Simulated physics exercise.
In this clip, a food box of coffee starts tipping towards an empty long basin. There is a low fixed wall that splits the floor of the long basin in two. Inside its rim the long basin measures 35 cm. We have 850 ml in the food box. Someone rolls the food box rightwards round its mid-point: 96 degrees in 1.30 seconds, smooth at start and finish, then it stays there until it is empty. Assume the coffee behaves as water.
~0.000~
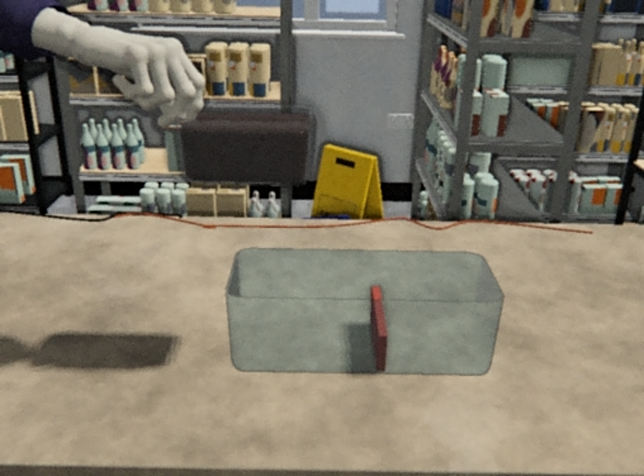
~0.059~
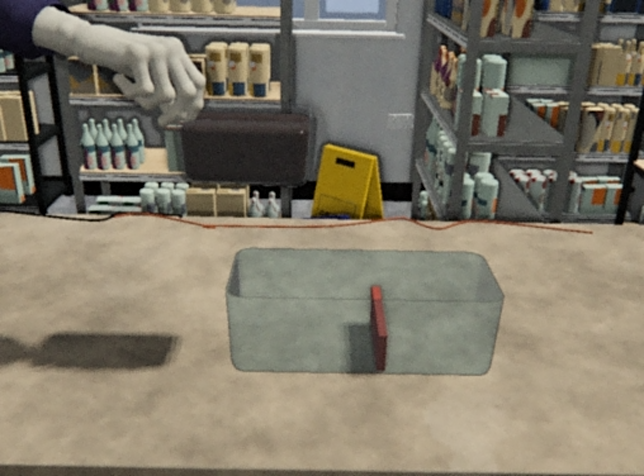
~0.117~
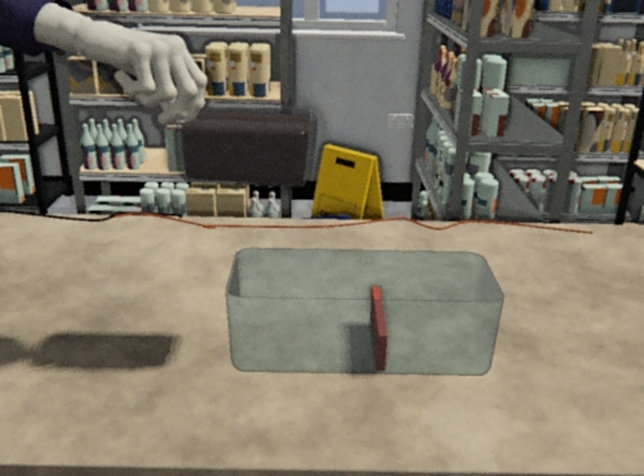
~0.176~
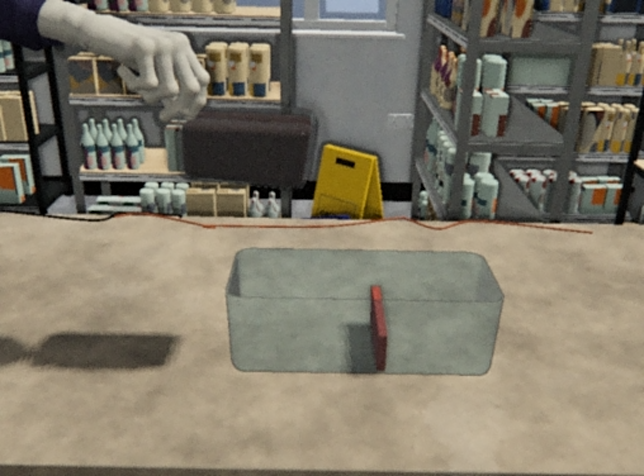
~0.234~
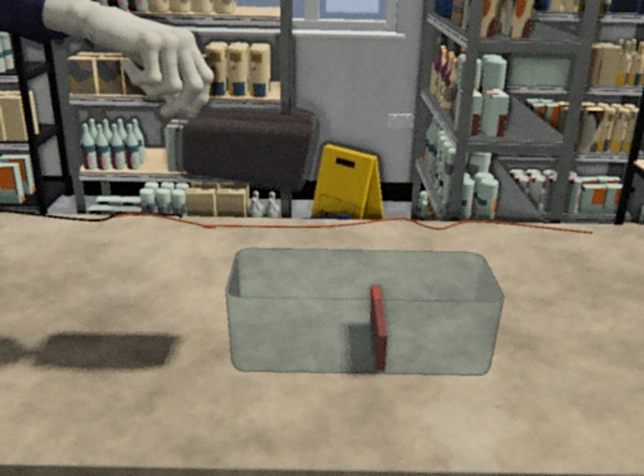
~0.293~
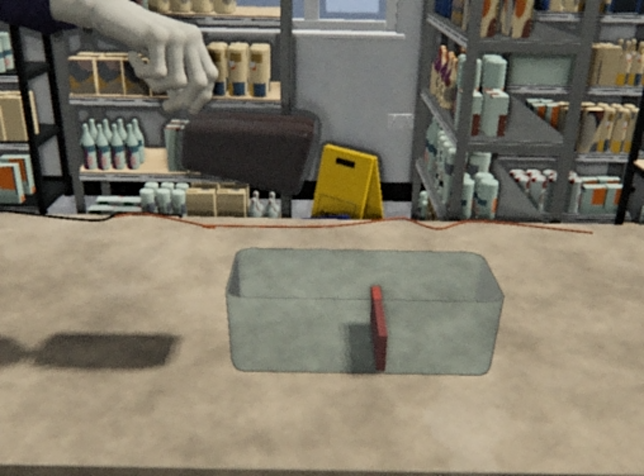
At first, a pale hand hovers beside a dark box held level above a stone-coloured counter, up and to the left of a long, clear, empty basin with a red divider. Then the box slowly rolls rightwards, its right end dipping slightly, while the basin stays still.
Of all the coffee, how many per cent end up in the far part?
Roughly 46 per cent.
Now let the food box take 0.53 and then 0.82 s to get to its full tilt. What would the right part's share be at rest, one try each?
I'd say 15 percent on the first go, 35 percent on the next.
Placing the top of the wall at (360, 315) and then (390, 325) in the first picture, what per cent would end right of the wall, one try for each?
Result: 65 per cent, then 35 per cent.
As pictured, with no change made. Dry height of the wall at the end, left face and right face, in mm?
Left about 38 mm, right about 34 mm.
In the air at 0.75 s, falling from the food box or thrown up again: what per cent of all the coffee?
Near 34 per cent at that time.
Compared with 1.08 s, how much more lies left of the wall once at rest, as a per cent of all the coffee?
Some 18 per cent.
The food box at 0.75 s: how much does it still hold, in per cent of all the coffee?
Still held: Roughly 52 % of the total.
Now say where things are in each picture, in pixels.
In the first frame, tilt 0°; pouring edge (312, 115); surface from (185, 120) to (310, 122); the long basin's rim runs from (232, 272) to (493, 277); the wall's top is at (379, 311).
In the second frame, tilt 0°; pouring edge (312, 115); surface from (185, 120) to (310, 123).
In the third frame, tilt 2°; pouring edge (313, 117); surface from (185, 119) to (311, 123).
In the fourth frame, tilt 4°; pouring edge (314, 120); surface from (187, 119) to (311, 124).
In the fifth frame, tilt 7°; pouring edge (315, 124); surface from (187, 119) to (313, 125).
In the sixth frame, tilt 12°; pouring edge (316, 128); surface from (188, 120) to (315, 125).
Then, 0.75 s in, the tilt is 59° and 51 per cent is still to pour, 7 is left of the wall and 7 right of it.
Then, 1.08 s in, the tilt is 89° and 12 per cent is still to pour, 33 is left of the wall and 45 right of it.
Then, 1.42 s in, the tilt is 96° and 2 per cent is still to pour, 48 is left of the wall and 45 right of it.
Then, 1.80 s in, the tilt is 96° and 0 per cent is still to pour, 51 is left of the wall and 46 right of it.
Finally, 51 per cent lies left of the wall, 46 right of it and 3 outside.
